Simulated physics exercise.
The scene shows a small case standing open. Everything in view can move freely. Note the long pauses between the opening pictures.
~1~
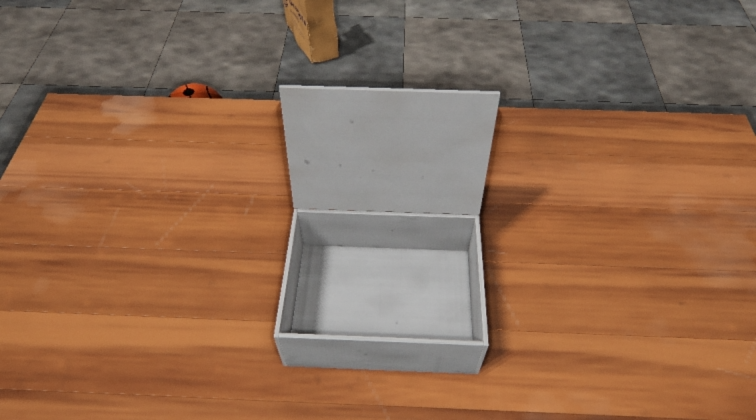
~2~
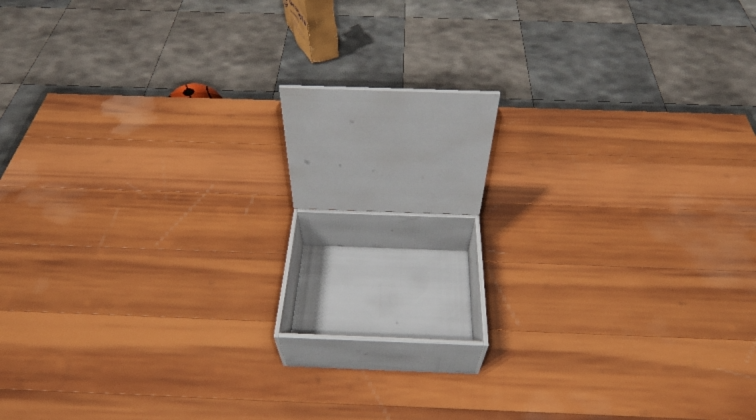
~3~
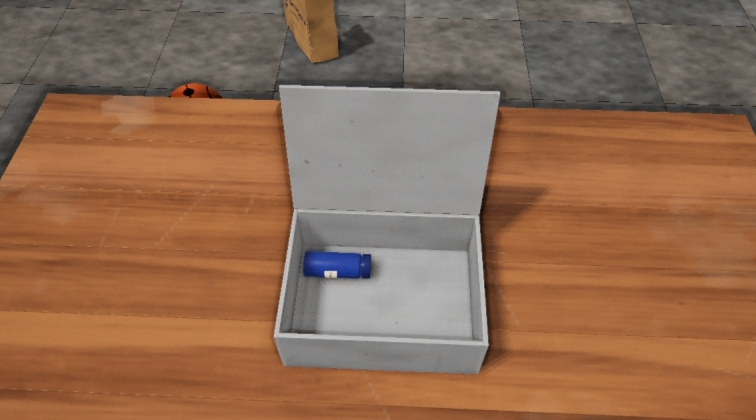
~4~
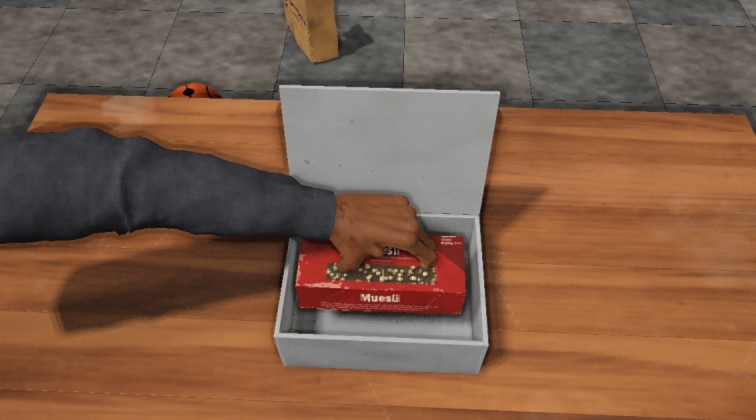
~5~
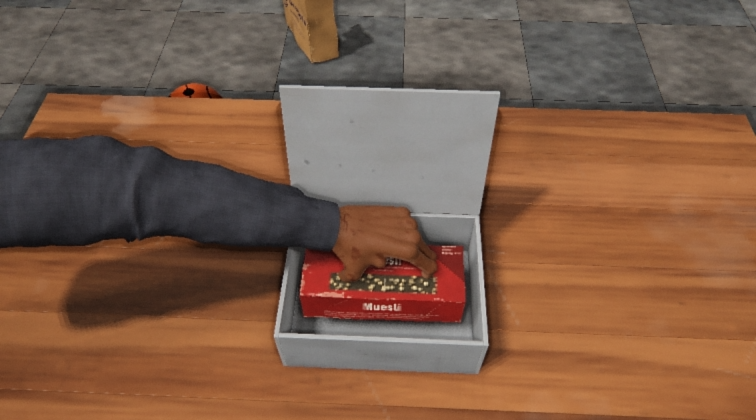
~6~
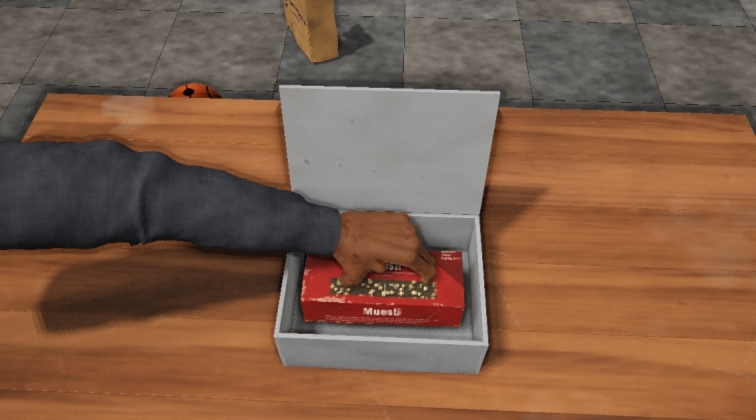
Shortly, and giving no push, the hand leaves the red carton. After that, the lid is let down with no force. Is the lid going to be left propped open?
The lid rests on the edge.
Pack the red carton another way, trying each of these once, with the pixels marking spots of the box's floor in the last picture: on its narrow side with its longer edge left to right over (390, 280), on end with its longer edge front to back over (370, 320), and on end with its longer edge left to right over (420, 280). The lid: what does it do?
Well, the first try leaves the lid lying shut, the second leaves it standing open, and the third leaves it standing open.
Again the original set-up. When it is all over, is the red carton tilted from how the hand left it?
In the end, the red carton keeps its orientation.
Then, 0.60 s past the last view, red carton displaced a little near (381, 304); blue shaker displaced about its own width.
Then, 1.50 s past the last view, lid 65° above the rim; red carton displaced a little near (381, 304); blue shaker displaced about its own width.
Then, 1.80 s past the last view, lid 41° above the rim; red carton displaced a little near (381, 304); blue shaker displaced about its own width.
Then, 2.10 s past the last view, lid 10° above the rim; red carton displaced a little near (381, 304); blue shaker displaced about its own width.
Finally, lid shut; moved from the start, red carton; blue shaker still in place. Final places as the last picture's camera would see them, red carton near (381, 304).
